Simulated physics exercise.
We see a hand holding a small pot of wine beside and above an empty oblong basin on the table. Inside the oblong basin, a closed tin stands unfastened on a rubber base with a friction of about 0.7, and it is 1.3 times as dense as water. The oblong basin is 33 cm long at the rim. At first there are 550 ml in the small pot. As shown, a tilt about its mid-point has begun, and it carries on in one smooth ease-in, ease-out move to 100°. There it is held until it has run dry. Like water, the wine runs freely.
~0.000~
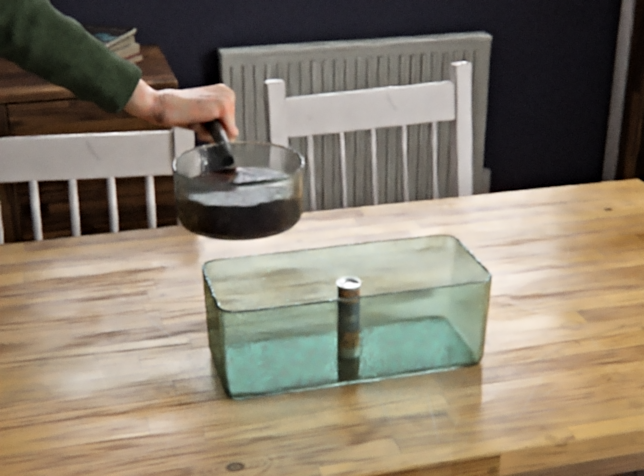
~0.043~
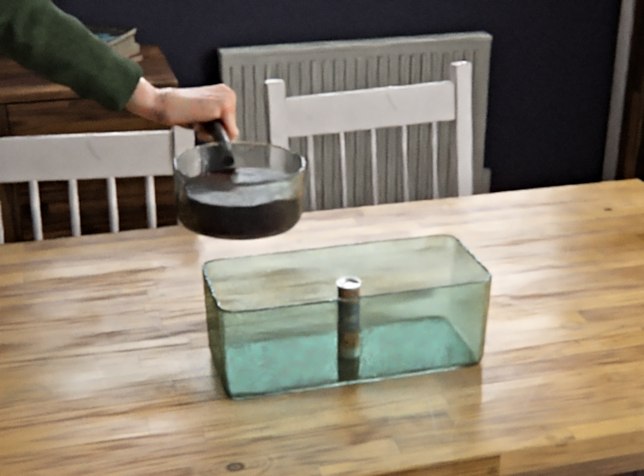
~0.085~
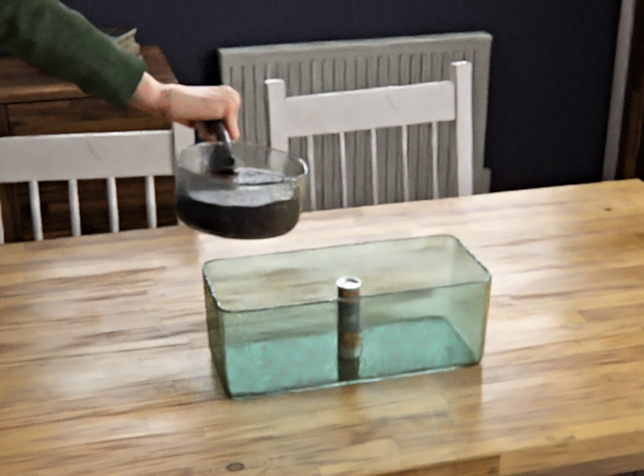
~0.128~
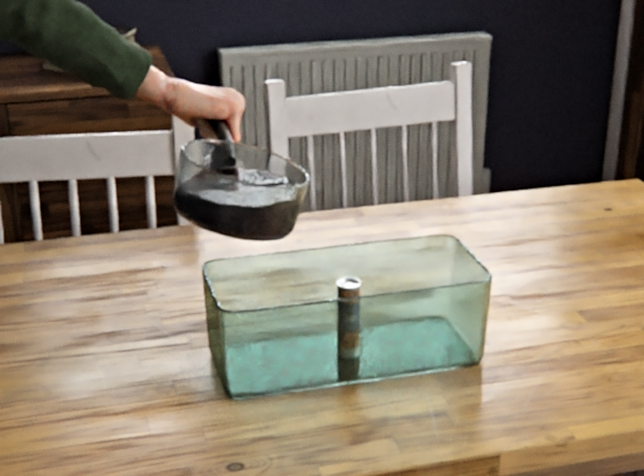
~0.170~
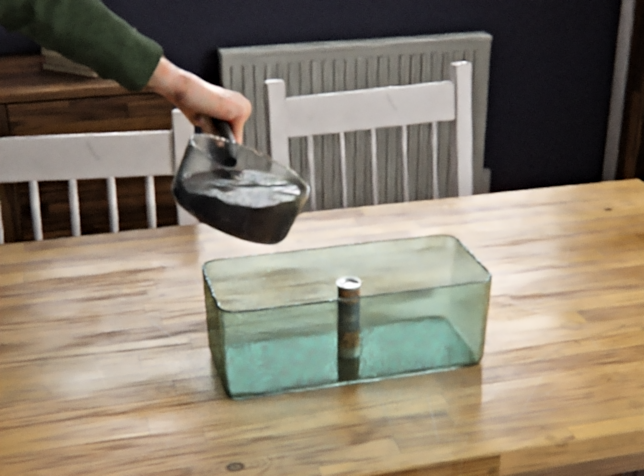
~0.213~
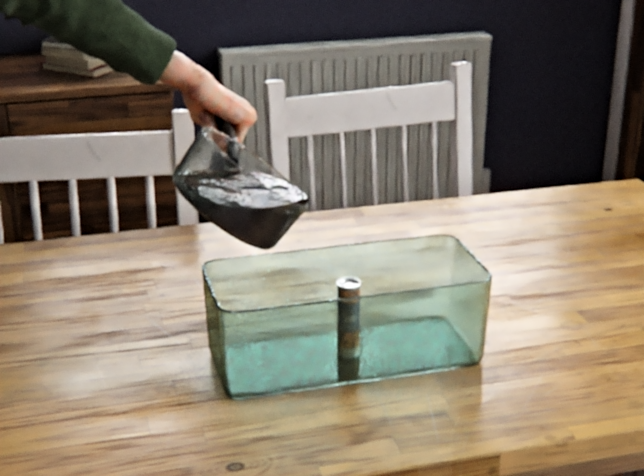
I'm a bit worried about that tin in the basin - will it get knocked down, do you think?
It is tipped.
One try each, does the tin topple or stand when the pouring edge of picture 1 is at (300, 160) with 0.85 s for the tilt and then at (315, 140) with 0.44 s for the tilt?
The tin stays vertical the first time and overturns the second time.
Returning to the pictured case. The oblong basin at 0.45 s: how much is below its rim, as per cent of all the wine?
Near 40 in a hundred.
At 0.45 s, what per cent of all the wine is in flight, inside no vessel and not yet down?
My guess is roughly 40 %.
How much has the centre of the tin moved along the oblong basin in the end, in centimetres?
Shift of tin centre: Approx. 7.0 cm.
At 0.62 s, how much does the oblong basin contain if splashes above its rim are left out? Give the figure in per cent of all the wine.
Around 88 parts in a hundred.
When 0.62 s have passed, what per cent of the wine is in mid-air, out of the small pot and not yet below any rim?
I'd put it at about 5 per cent of the liquid.
After 0.45 s the tilt is 97° and 21 per cent is still to pour; the tin stands where it began.
After 0.62 s the tilt is 100° and 7 per cent is still to pour; the tin leans 9°.
After 0.80 s the tilt is 100° and 1 per cent is still to pour; the tin leans 39°.
After 1.00 s the tilt is 100° and 0 per cent is still to pour; the tin lies on its side.
In the end the tin lies on its side.
